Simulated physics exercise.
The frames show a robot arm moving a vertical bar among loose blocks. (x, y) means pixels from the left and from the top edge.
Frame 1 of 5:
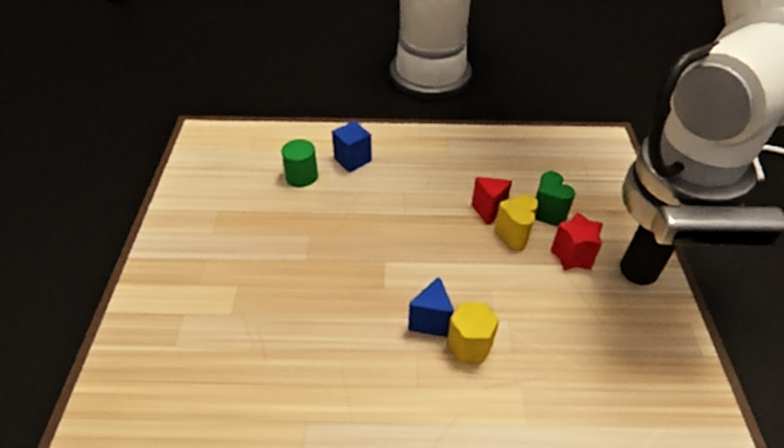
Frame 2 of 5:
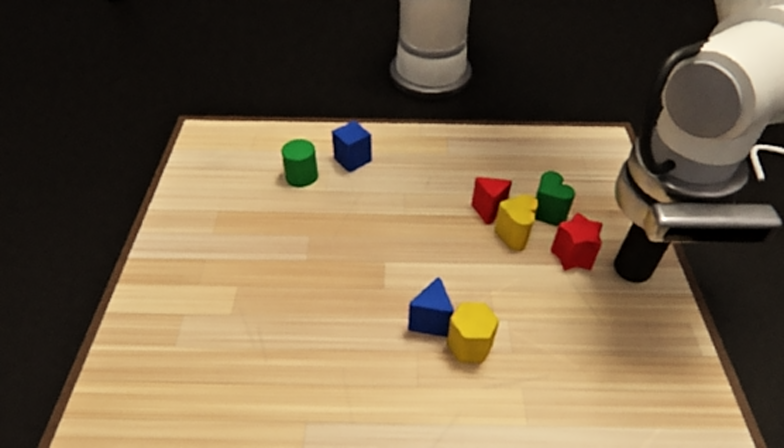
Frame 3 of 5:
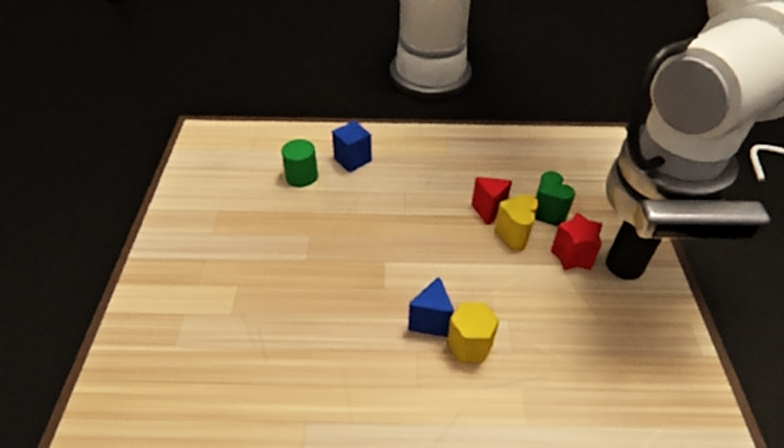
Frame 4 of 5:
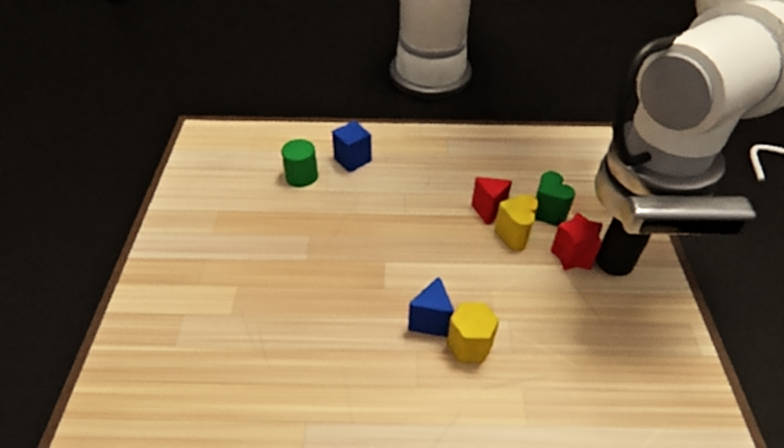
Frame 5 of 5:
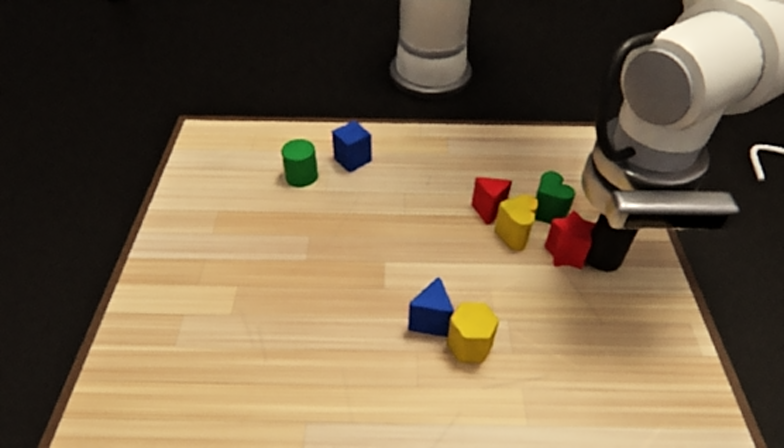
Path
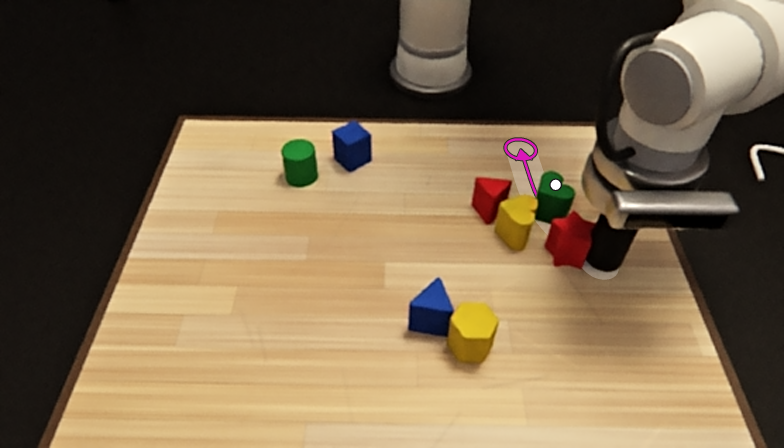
A robot arm slowly moved its black vertical bar a short way left across the wooden board, then nudged the red star slightly left, while the other colored blocks stayed still.
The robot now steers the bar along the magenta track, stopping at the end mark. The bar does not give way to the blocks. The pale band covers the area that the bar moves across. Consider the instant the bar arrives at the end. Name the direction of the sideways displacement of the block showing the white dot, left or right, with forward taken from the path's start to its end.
It gets pushed left.
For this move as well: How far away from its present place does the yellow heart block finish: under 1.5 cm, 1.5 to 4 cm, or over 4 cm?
It shifts by 1.5 to 4 cm.
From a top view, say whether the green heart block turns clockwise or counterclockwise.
Counterclockwise rotation.
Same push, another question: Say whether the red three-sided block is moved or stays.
Put simply, it stays right there.
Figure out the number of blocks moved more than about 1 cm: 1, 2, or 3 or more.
I think three or more will be displaced.
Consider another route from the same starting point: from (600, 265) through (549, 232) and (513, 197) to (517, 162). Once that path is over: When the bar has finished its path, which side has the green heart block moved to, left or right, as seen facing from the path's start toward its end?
The answer is right.
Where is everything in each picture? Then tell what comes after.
The first picture shows lower end of the bar (639, 271), tops of blocks, red three-sided block (494, 184), yellow heart block (521, 208), green heart block (556, 185), red star (583, 229).
The second picture shows bar (633, 268), blocks as before.
The third picture shows bar (625, 265), blocks as before.
The fourth picture shows bar (615, 262), blocks as before.
The fifth picture shows bar (603, 258), red three-sided block (494, 184), yellow heart block (521, 208), green heart block (556, 185), red star (576, 226).
The drawn path runs from (600, 265) via (542, 205), ending at (521, 149); the dot is on the green heart block.
The first path, step by step. One third of the way, bar (559, 217); yellow heart block (504, 206); green heart block (542, 173); red star (535, 204), turned 40° anticlockwise.
Two thirds of the way, bar (534, 178); yellow heart block (502, 207); green heart block (510, 143), turned 45° anticlockwise; red star (533, 201), turned 60° anticlockwise.
At the end, bar (522, 142); red three-sided block not moved; yellow heart block (502, 207); green heart block (500, 132), turned 115° anticlockwise; red star (533, 201), turned 60° anticlockwise.
